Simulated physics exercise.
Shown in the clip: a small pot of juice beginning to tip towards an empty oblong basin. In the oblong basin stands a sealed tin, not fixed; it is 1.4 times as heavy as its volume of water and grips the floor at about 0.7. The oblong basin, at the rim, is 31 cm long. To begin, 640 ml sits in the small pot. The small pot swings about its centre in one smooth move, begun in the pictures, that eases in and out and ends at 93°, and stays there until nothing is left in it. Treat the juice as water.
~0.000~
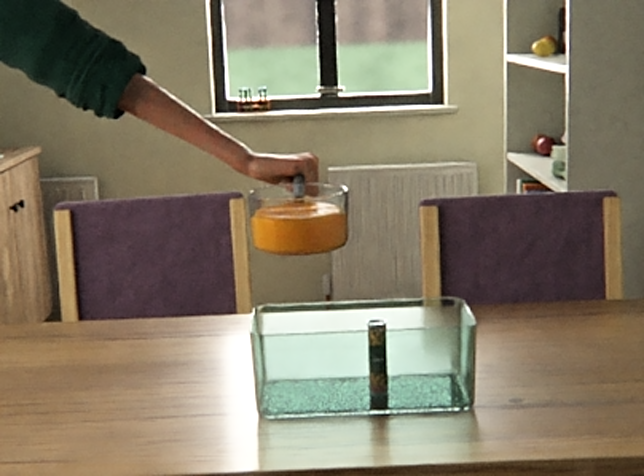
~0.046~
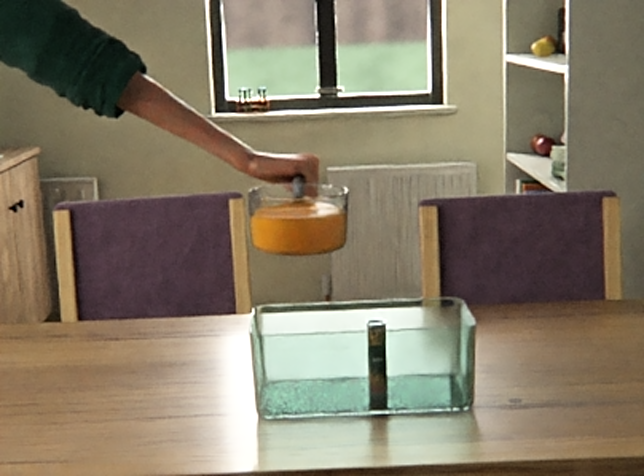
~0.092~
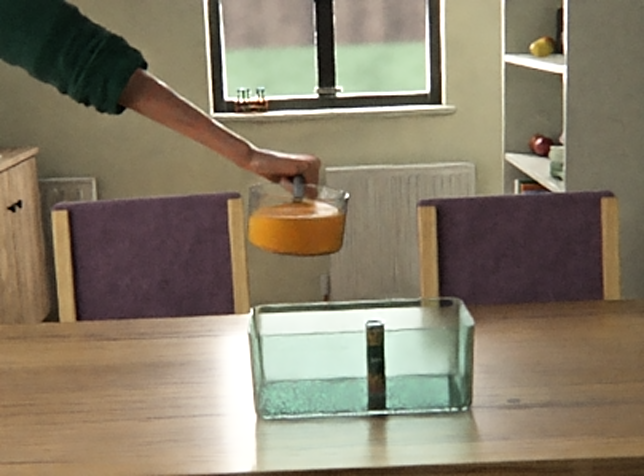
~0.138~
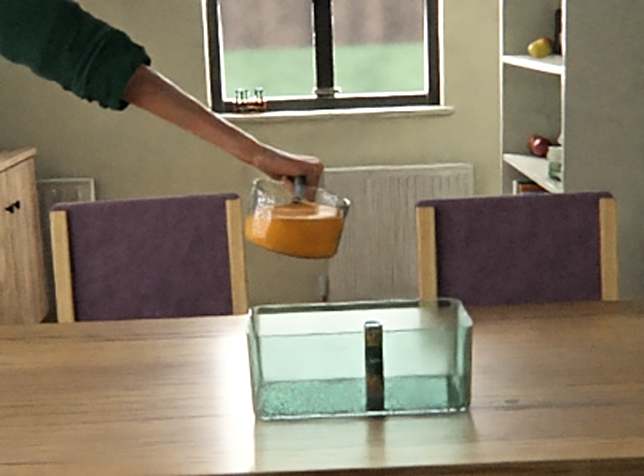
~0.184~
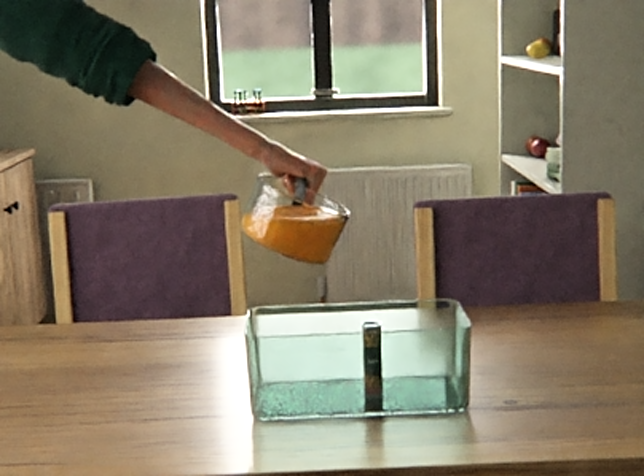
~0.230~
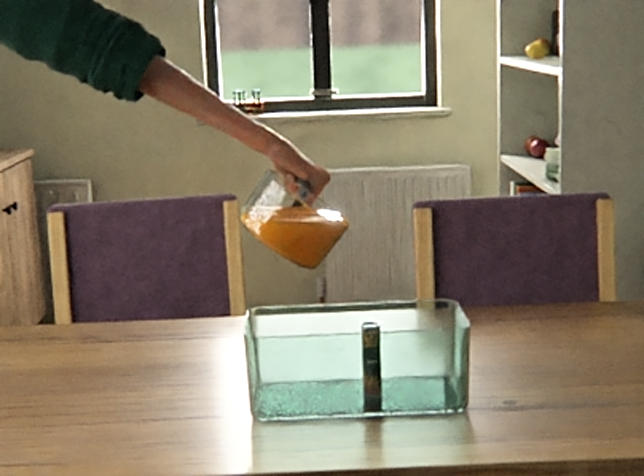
An arm in a dark green sleeve reaches in from the left, holding a small clear pot of orange juice above a wooden table, seen from the front in a dining room. Below sit a greenish glass oblong basin and a slim dark tin, with two purple chairs, a window and shelves behind. The hand smoothly tilts the pot rightward, lowering its right edge, while the view barely shifts.
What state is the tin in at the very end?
Upright.
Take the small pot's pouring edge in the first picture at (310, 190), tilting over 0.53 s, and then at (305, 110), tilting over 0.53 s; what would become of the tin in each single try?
Run one: It does not tip. Run two: It tumbles.
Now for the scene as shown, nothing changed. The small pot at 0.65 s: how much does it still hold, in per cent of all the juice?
Roughly 14 percent remains.
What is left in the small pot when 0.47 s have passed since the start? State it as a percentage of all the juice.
At that time about 38 in a hundred parts are still held.
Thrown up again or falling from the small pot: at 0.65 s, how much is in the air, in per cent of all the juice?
10 in a hundred, give or take.
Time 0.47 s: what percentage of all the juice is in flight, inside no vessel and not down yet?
Share: Roughly 44 per cent.
By 0.47 s the tilt is 90° and 39 per cent is still to pour; the tin stands where it began.
By 0.65 s the tilt is 93° and 15 per cent is still to pour; the tin stands where it began.
By 0.83 s the tilt is 93° and 5 per cent is still to pour; the tin stands where it began.
By 1.03 s the tilt is 93° and 2 per cent is still to pour; the tin stands where it began.
At rest the tin stands where it began.
